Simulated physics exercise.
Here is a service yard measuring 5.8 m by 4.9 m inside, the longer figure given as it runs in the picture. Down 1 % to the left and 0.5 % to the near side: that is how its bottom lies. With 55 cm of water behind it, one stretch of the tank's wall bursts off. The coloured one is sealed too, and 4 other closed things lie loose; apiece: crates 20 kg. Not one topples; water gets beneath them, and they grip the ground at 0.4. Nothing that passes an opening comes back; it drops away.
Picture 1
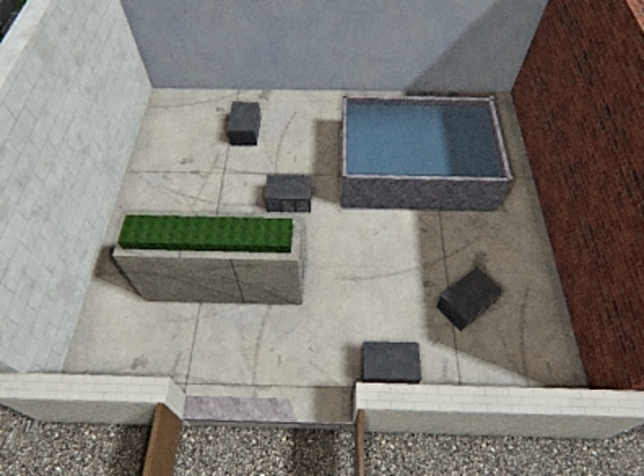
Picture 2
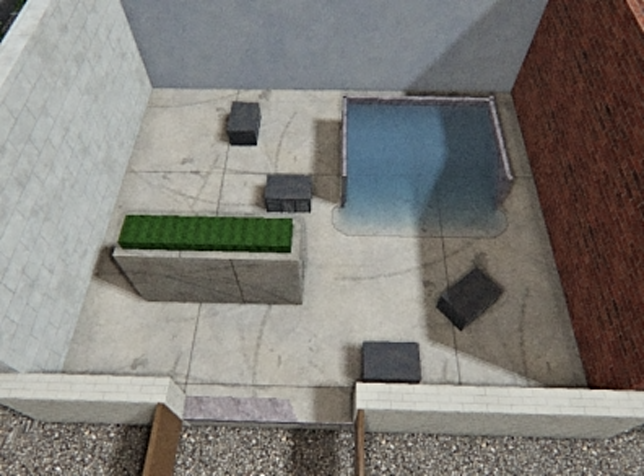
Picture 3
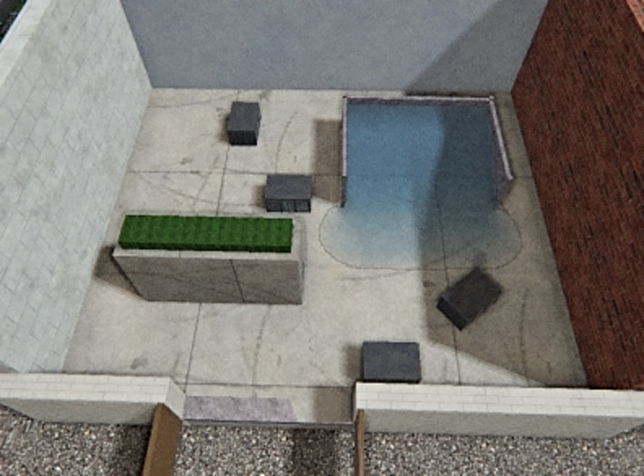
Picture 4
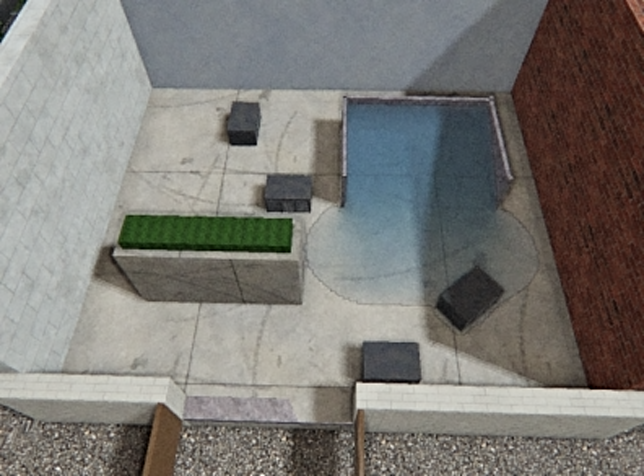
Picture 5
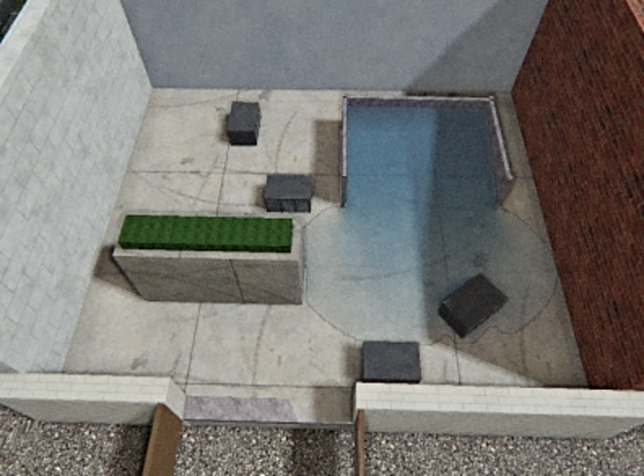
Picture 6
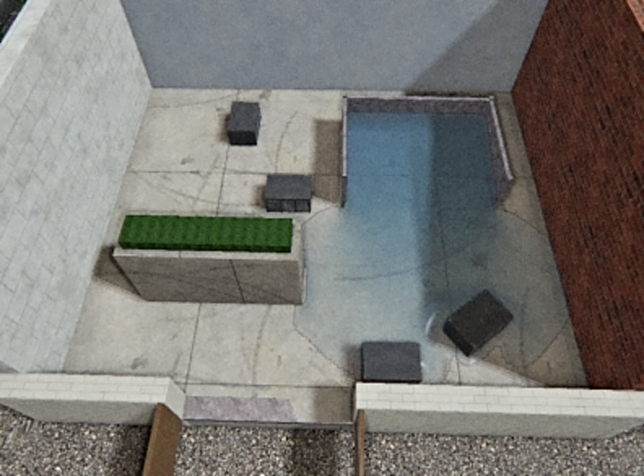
In a walled yard, water spreads from an opened tank and slightly shifts one dark box.
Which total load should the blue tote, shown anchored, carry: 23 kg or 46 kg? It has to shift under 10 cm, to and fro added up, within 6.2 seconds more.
Going by this, the lighter pick is adequate.
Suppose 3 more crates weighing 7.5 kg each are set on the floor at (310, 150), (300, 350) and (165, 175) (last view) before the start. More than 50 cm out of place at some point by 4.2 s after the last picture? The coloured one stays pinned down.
In the given order, I'd say smaller, greater, smaller.
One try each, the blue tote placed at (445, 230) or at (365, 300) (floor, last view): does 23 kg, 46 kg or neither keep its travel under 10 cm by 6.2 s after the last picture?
First spot: No mass works; second spot: No mass works.
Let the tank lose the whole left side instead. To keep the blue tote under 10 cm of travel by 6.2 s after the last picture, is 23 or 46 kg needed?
Result: Greater mass required.
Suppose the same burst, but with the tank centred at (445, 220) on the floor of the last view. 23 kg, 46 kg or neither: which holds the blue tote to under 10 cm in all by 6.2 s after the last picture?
In that case the smaller load will do.
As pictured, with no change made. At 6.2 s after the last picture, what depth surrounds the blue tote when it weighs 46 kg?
Roughly 4 cm.
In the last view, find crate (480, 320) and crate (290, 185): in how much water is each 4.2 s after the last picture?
Some 8 cm at the first, some 4 cm at the second.
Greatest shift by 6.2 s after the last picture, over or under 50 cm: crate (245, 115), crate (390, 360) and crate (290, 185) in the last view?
Below the mark, beyond the mark, below the mark.
Then, 0.6 s after the last picture the blue tote would be 0 cm from its start with 23 kg and 0 cm from its start with 46 kg; 1 cm of water round it then.
Then, 2.3 s after the last picture the blue tote would be 0 cm from its start with 23 kg and 0 cm from its start with 46 kg; 2 cm of water round it then.
Then, 4.2 s after the last picture the blue tote would be 0 cm from its start with 23 kg and 0 cm from its start with 46 kg; 4 cm of water round it then.
Then, 6.2 s after the last picture the blue tote would be 0 cm from its start with 23 kg and 0 cm from its start with 46 kg; 4 cm of water round it then.
